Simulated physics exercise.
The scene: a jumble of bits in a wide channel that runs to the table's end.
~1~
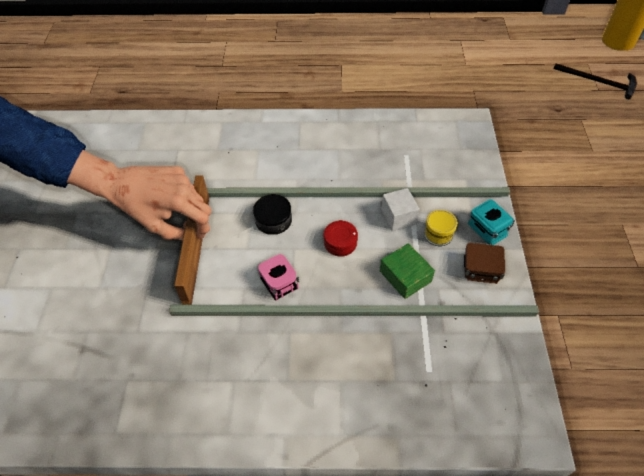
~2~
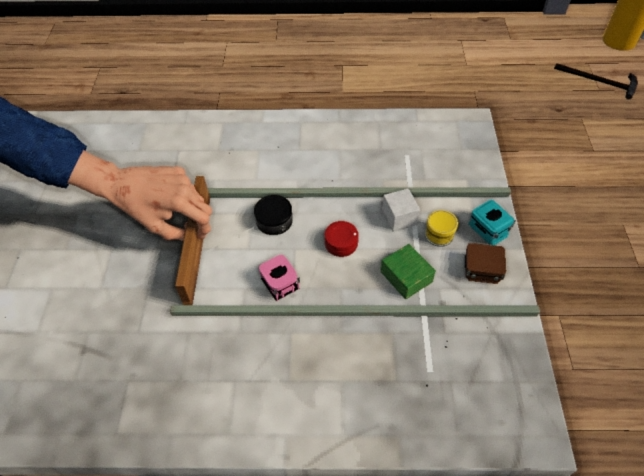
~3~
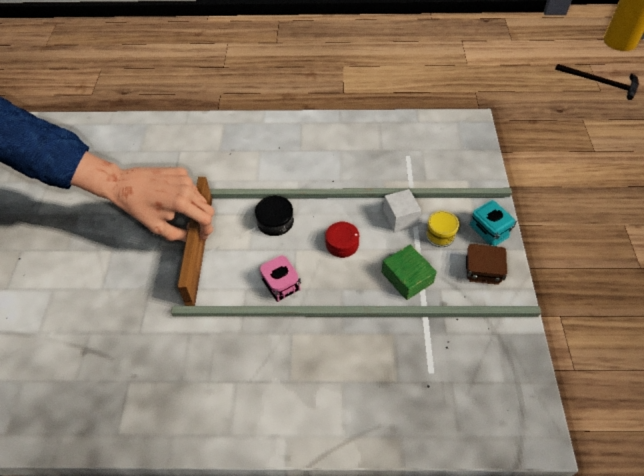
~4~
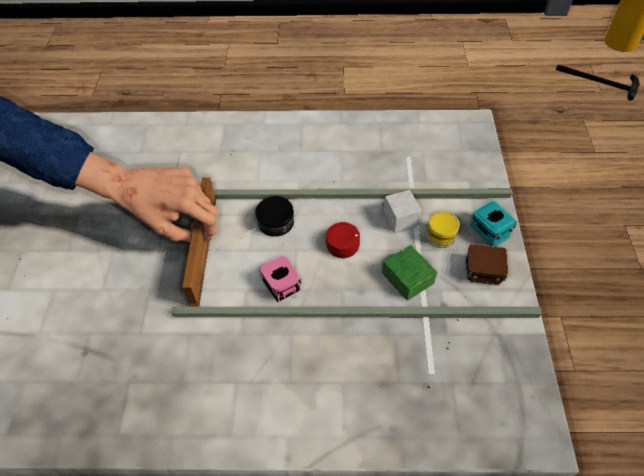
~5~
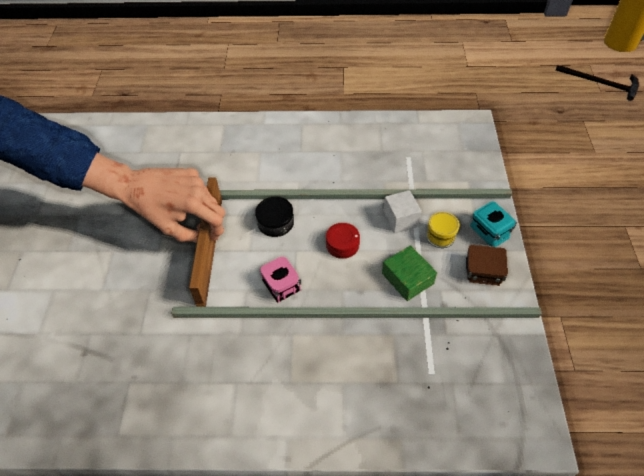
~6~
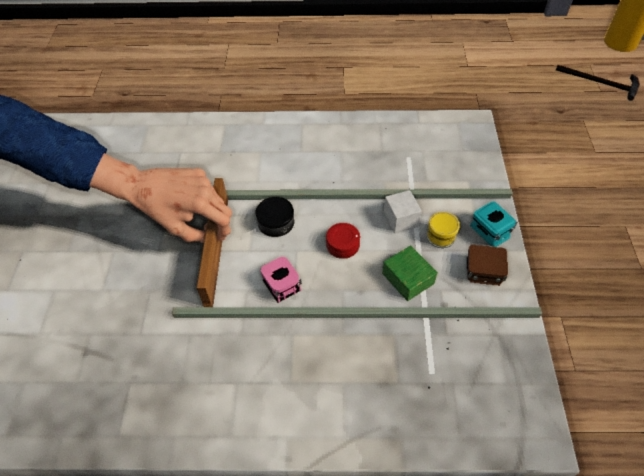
A pale tiled tabletop on a wooden plank floor is seen from above at an angle, with two thin green rails forming a wide channel to its right end. Between them sit black, red and yellow round pieces and pink, white, green, turquoise and brown blocky ones, some near a white line. A blue-sleeved hand slides an upright wooden board slightly right, while the pieces stay put.
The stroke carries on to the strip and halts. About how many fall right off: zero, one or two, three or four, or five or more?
Here the number that fall off is zero.
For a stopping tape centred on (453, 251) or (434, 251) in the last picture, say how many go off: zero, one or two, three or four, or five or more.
Taking them in turn, 1 or 2; none.
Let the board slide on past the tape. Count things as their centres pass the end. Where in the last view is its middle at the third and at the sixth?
At (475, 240) for the third, at (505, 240) for the sixth.
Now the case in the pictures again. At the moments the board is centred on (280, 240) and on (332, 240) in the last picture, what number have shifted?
2 and 3.
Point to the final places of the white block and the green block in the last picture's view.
Near (466, 204) and (466, 265).
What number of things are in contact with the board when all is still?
3 of them.
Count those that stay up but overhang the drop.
That would be 0.
A little later, none off yet; turquoise case at rest near (492, 225); brown case at rest near (486, 266); yellow pot at rest near (443, 230).
When it is over, the number that fall off is zero.
